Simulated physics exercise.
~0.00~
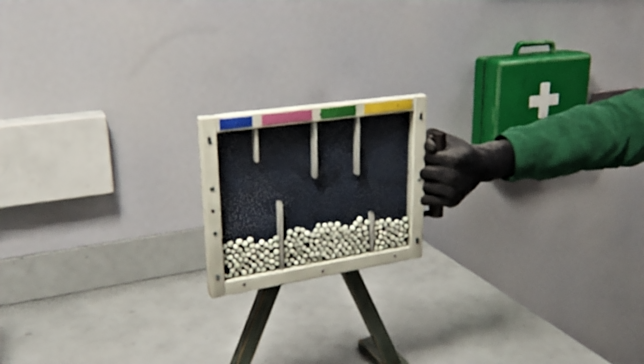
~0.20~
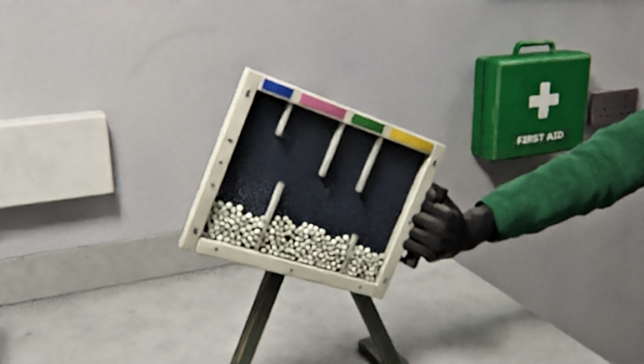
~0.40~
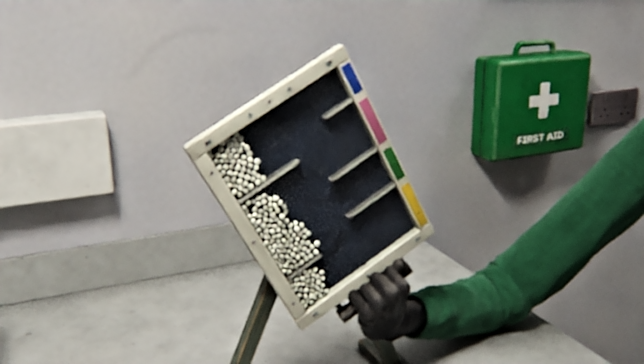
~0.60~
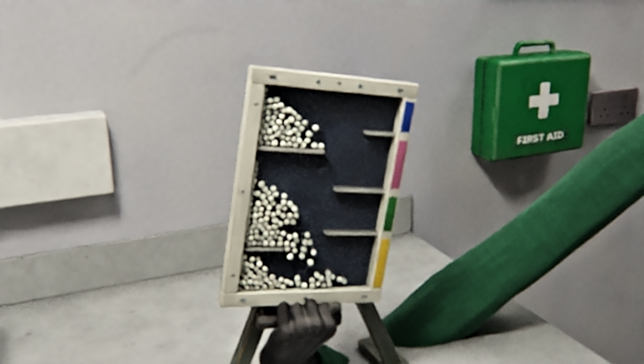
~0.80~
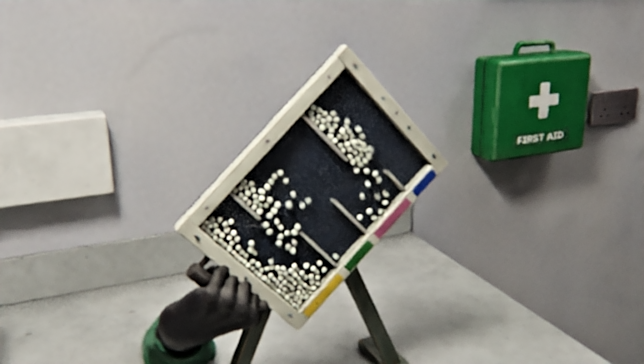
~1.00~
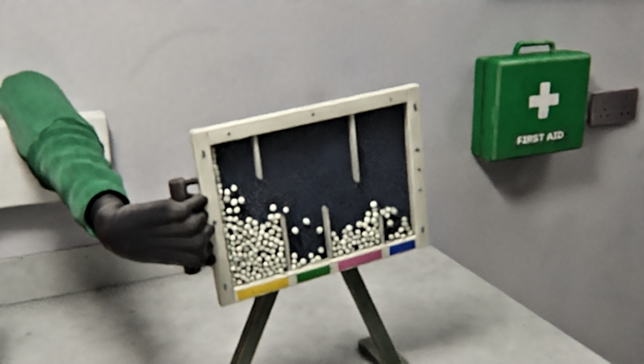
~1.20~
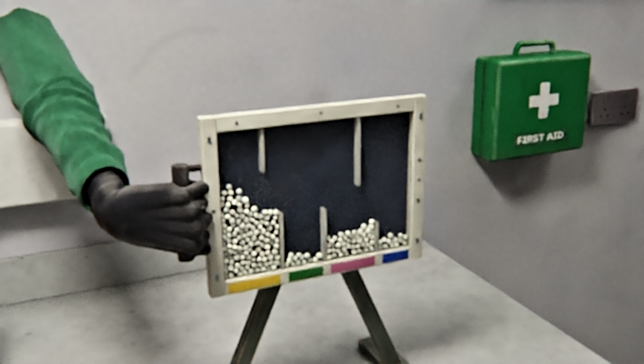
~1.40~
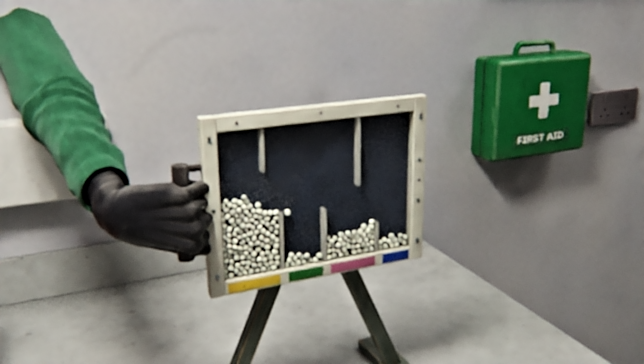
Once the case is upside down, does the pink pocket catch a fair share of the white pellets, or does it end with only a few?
The pink pocket catches a fair share, second to the tall heap in the yellow one. The green and blue pockets end with only a few pellets each.
Gloved hand turning a case of white pellets upside down on a stand, heaping yellow fullest, then pink, with little in green or blue.
